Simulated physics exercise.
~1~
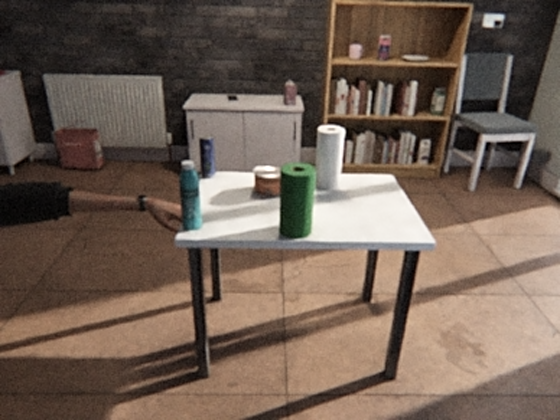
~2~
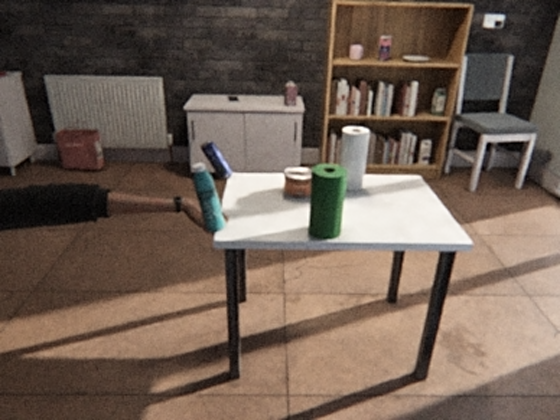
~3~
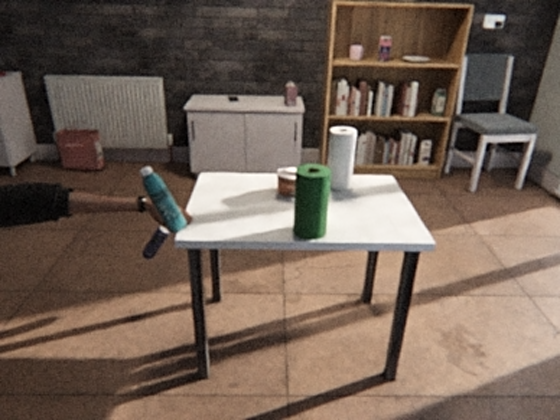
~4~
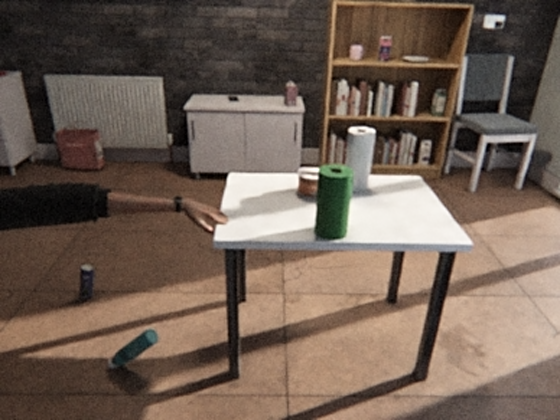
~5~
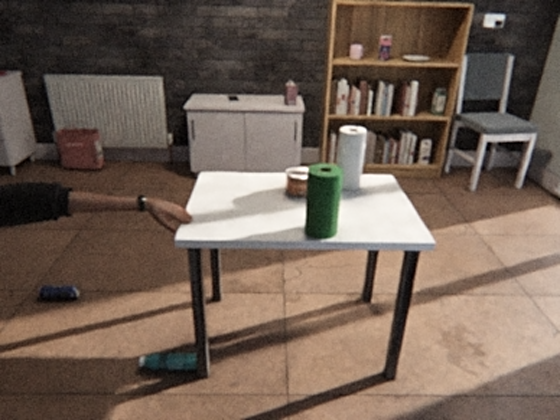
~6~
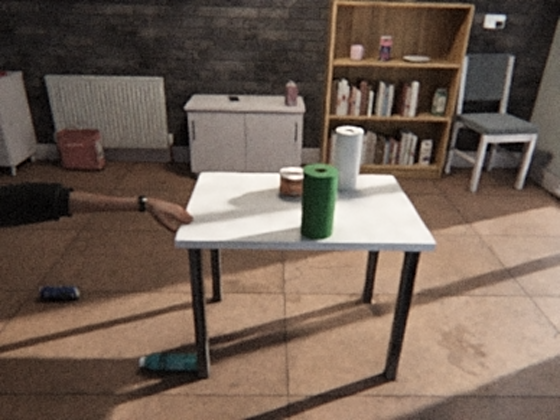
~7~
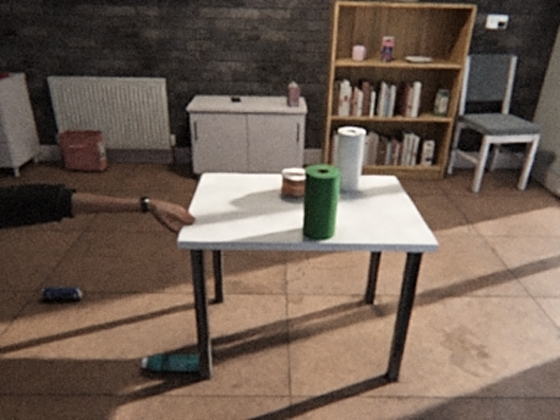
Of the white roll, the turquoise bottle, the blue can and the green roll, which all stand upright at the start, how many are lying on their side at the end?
Two of them, the turquoise bottle and the blue can, are lying on their side on the floor at the end.
The video shows a hand at the left edge of a white table as it shifts right and back twice, and a turquoise bottle and a blue can topple off onto the floor, where they lie while the orange tub, white roll and green roll stay upright on top.
